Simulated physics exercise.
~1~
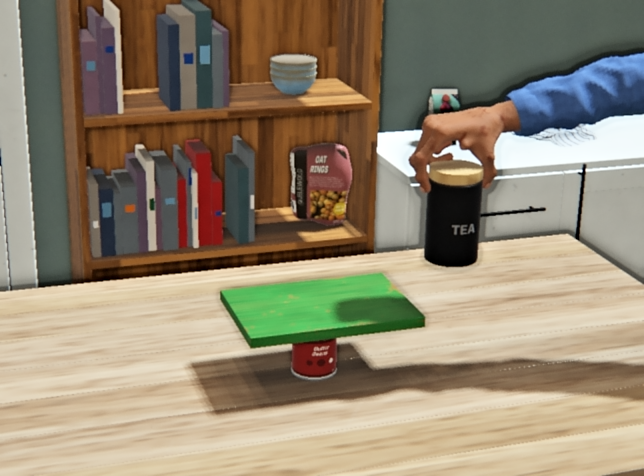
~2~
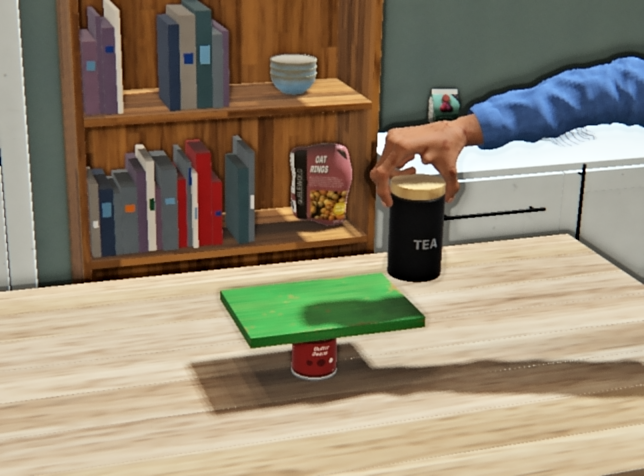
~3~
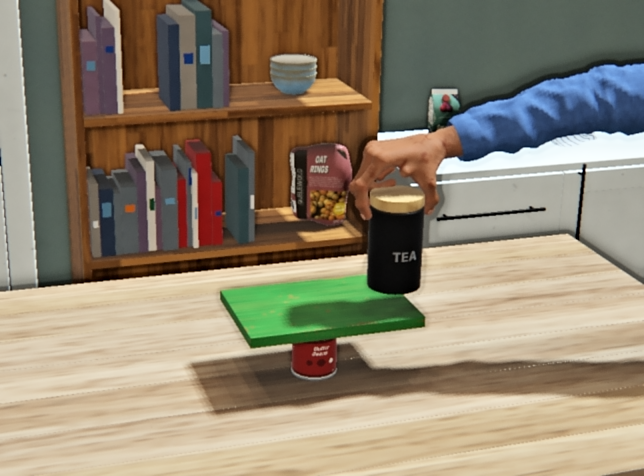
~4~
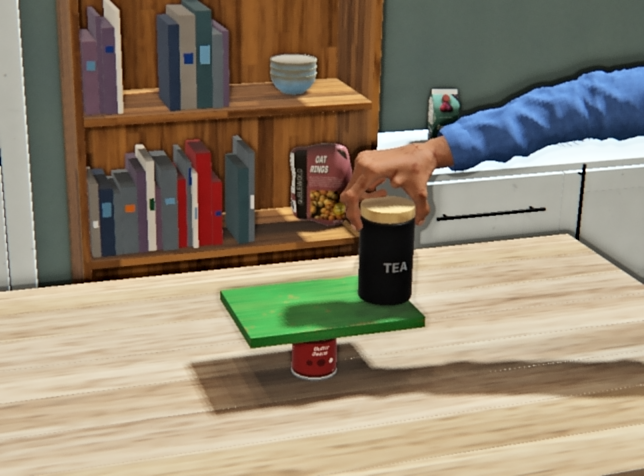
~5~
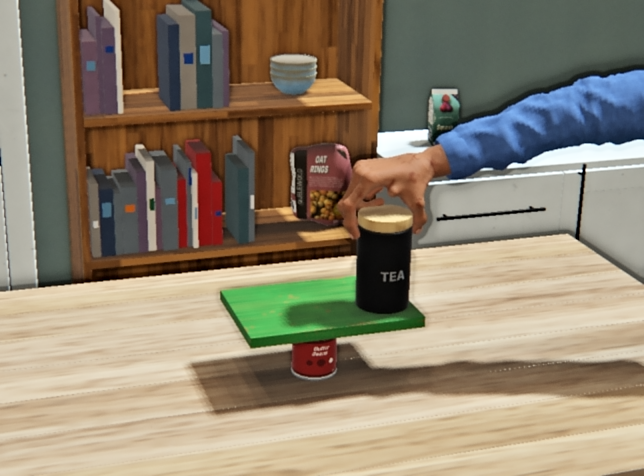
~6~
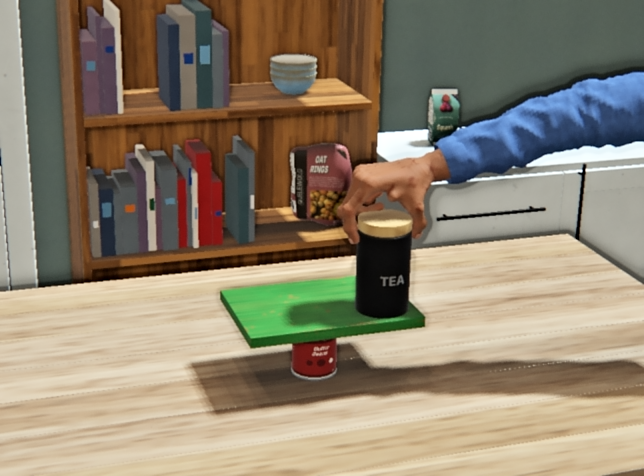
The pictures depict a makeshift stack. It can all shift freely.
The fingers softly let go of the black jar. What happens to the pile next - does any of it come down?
Something comes down.
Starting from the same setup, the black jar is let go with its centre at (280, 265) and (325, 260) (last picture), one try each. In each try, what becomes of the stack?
It stays steady first and stays steady second.
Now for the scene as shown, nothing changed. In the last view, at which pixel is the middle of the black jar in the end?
About (489, 350).
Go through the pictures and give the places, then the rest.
In the first frame, on its way; black jar (453, 213).
In the second frame, on its way; black jar (416, 227).
In the third frame, on its way; black jar (396, 240).
In the fourth frame, on its way; black jar (386, 250).
In the fifth frame, on its way; black jar (384, 259).
In the sixth frame, in place under the hand; black jar (383, 263).
Then, 0.40 s on from there, black jar now fallen; green board turned 42° from how it was put.
Then, 0.60 s on from there, green board turned 42° from how it was put.
In the end, fallen, black jar; toppled in the stack, green board; red tin unmoved. At the end, from the last picture's camera, black jar near (489, 350). The stack loses its balance.
